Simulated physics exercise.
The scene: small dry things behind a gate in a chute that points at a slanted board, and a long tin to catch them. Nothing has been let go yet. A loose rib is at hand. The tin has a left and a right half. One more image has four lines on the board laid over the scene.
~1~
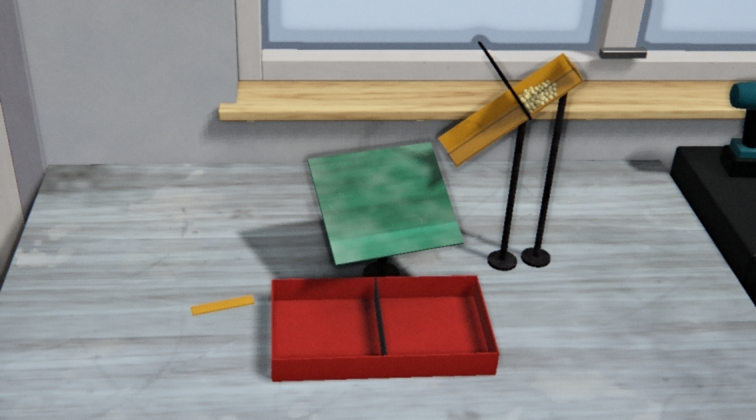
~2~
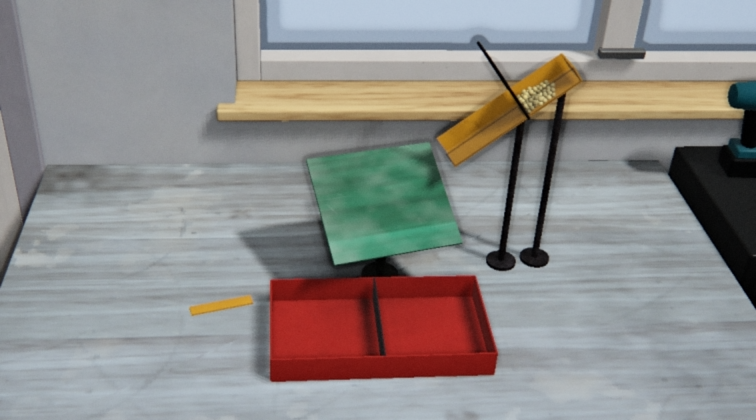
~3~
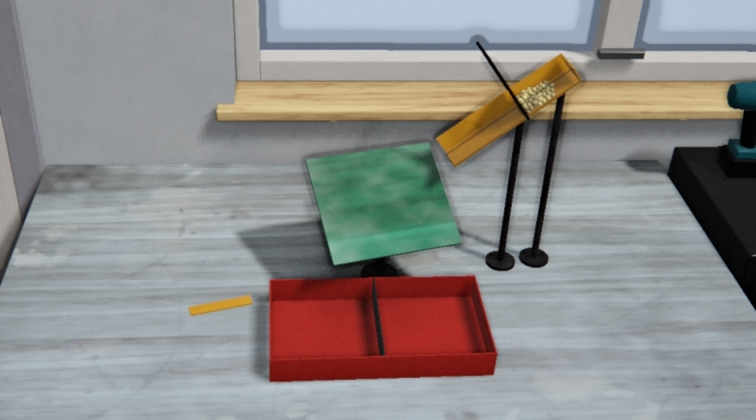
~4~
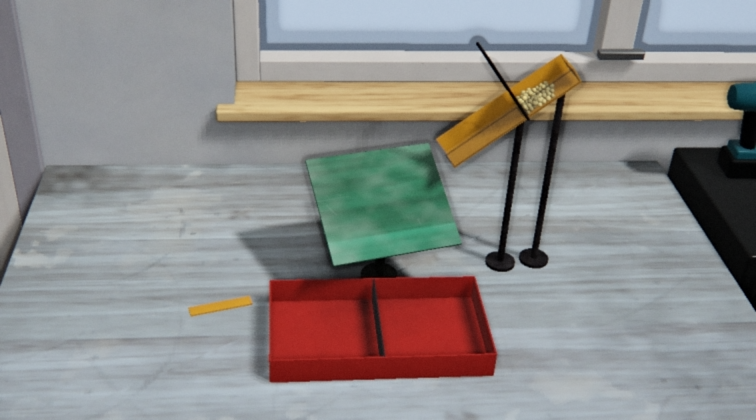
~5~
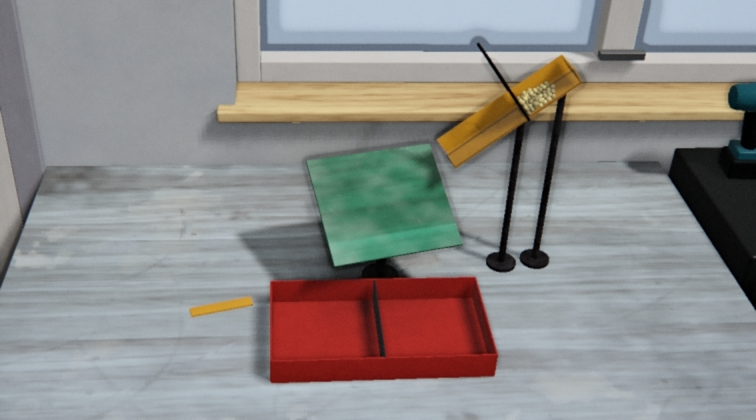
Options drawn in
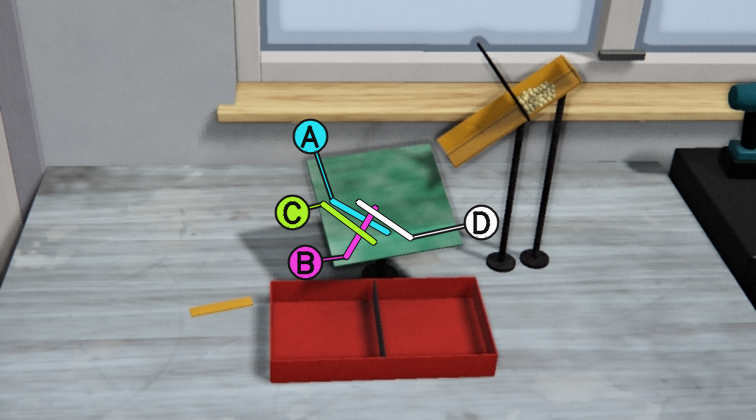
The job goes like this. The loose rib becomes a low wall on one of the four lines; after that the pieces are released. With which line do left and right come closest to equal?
Line B does it best.
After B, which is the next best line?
C.
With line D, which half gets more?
More lands on the right.
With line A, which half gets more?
More lands on the right.
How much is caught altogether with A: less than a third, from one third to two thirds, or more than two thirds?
It is more than two thirds.
On the marked copy, line A from (332, 201) to (387, 232); line B from (375, 208) to (346, 256); line C from (323, 204) to (373, 242); line D from (358, 202) to (410, 237).
If A is chosen, of what is caught, a small part in the left half, nearly all in the right.
If B is chosen, of what is caught, about half in the left half, about half in the right.
If C is chosen, of what is caught, about a quarter in the left half, most in the right.
If D is chosen, of what is caught, a stray few in the left half, nearly all in the right.
